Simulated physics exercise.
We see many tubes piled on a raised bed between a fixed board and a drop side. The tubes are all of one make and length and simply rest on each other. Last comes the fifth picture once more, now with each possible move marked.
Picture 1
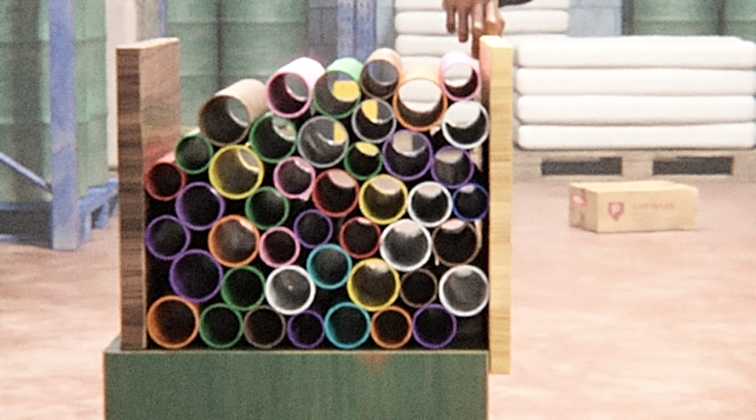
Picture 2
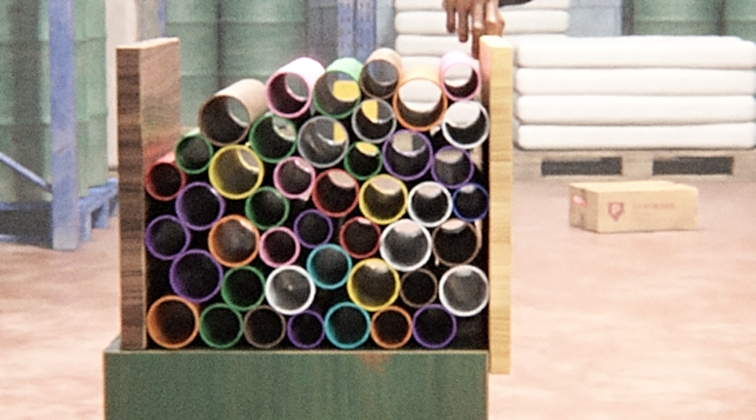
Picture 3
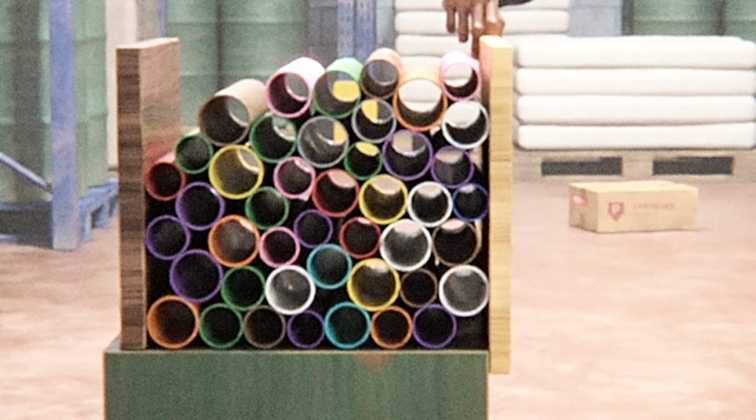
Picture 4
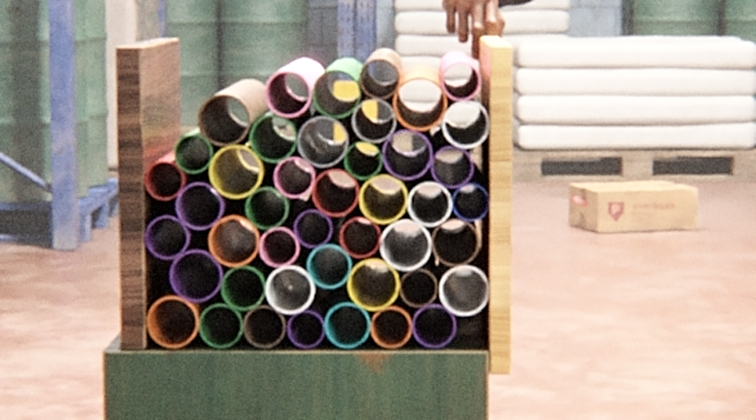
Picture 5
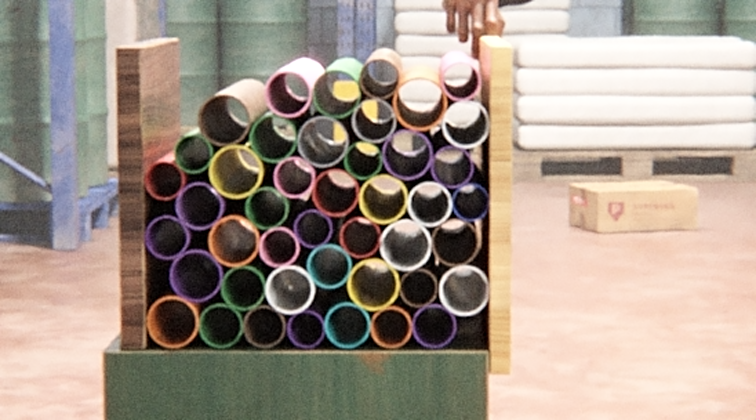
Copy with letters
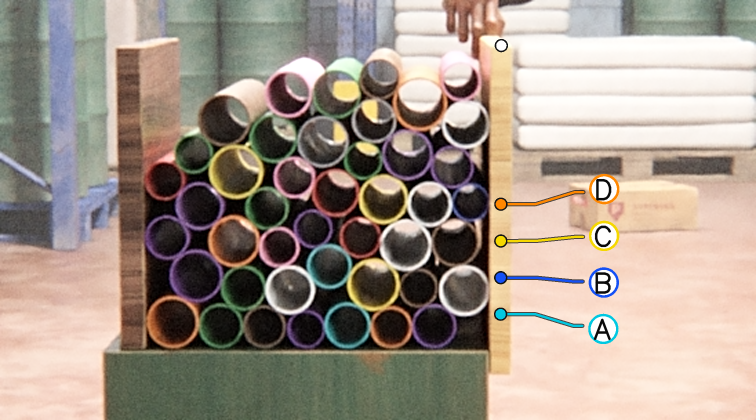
In this clip, colourful open-ended tubes lie stacked between two upright side boards on a green base, with a cardboard box on the floor to the right. Fingers stay near the top of the right board, and nothing visibly moves.
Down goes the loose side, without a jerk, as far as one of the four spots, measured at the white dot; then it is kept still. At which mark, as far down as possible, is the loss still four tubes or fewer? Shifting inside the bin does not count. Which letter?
The answer is mark D.
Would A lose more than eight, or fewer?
It loses more than eight.
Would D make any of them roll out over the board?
At D: Yes.
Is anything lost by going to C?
Yes.
On the marked copy, A at (501, 314); B at (501, 278); C at (501, 241); D at (501, 204); the white dot at (501, 46).
Following D. Soon after the start, top of the board (490, 117).
Later, top of the board (489, 201).
In the end, top of the board (489, 203), four out over the board.
As for the rest, A more than four out over the board; B more than four out over the board; C more than four out over the board.
